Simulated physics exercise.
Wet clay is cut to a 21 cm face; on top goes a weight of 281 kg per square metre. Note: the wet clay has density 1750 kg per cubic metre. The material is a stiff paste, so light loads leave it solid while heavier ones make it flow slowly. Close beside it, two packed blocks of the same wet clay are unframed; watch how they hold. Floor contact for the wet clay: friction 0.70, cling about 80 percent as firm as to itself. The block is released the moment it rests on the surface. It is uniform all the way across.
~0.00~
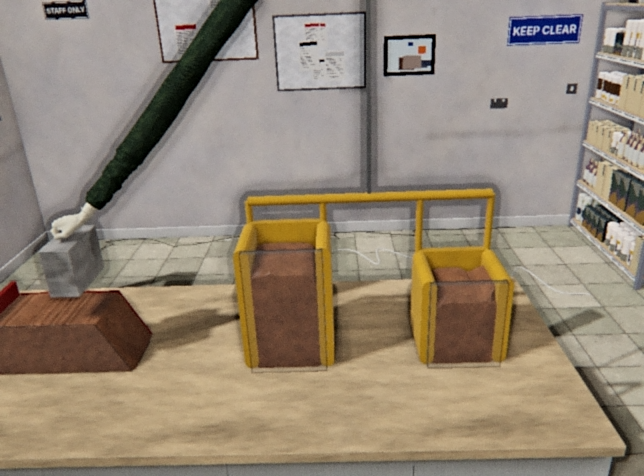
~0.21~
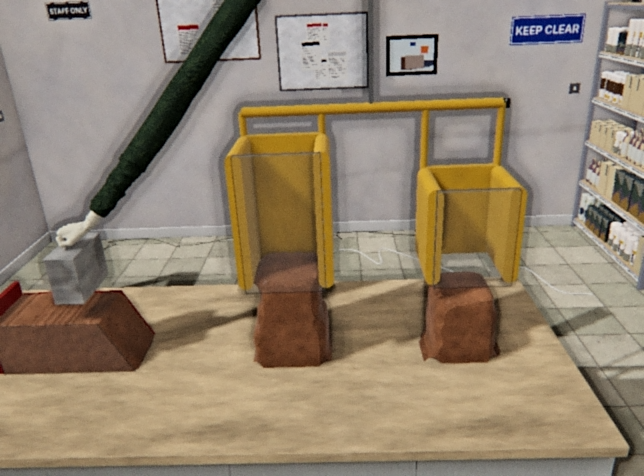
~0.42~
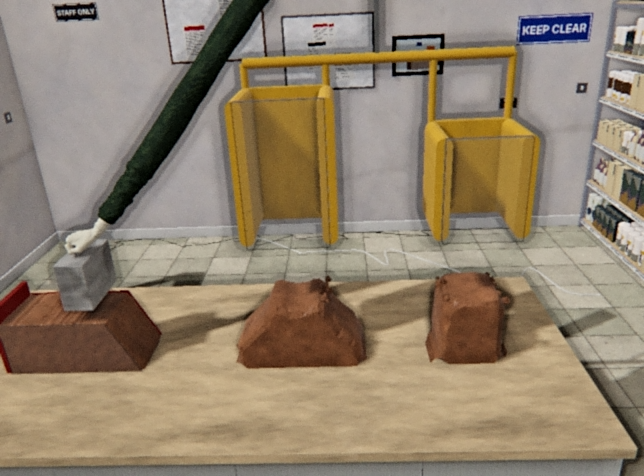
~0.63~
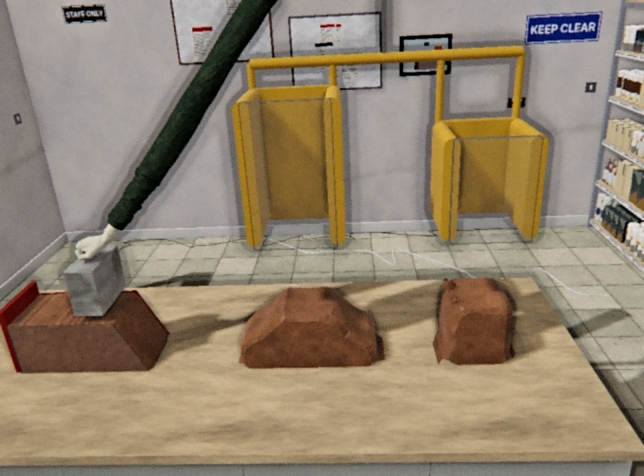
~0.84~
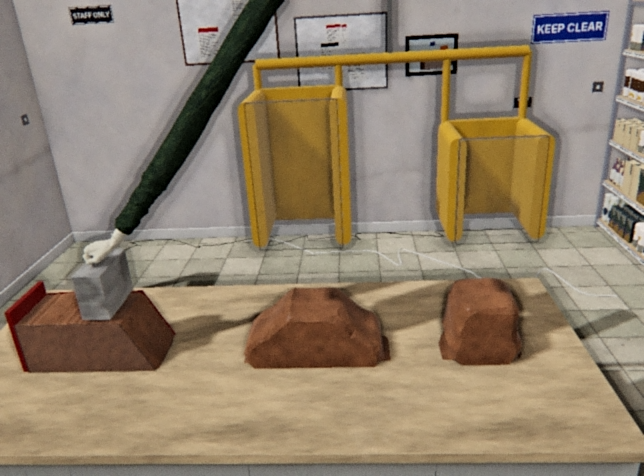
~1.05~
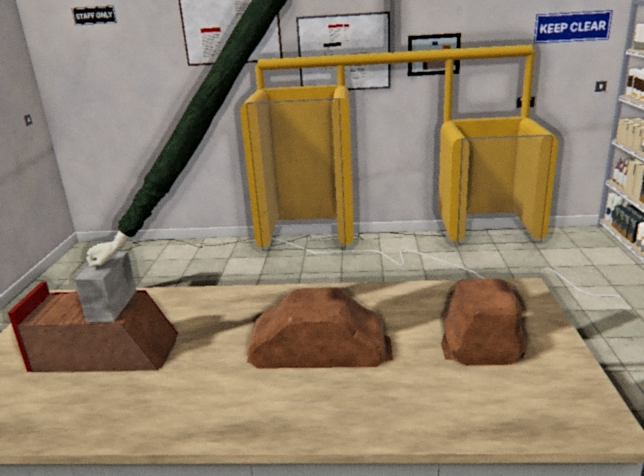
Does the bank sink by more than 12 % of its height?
The block goes down.
After 1.22 s, the block is down by 4 % of the bank's height and stands upright.
After 1.41 s, the block is down by 12 % of the bank's height and leans 5 degrees.
After 1.60 s, the block is down by 21 % of the bank's height and leans 11 degrees.
After 1.79 s, the block is down by 33 % of the bank's height and leans 19 degrees.
After 2.16 s, at the end, the block is down by 43 % of the bank's height and leans 28 degrees.
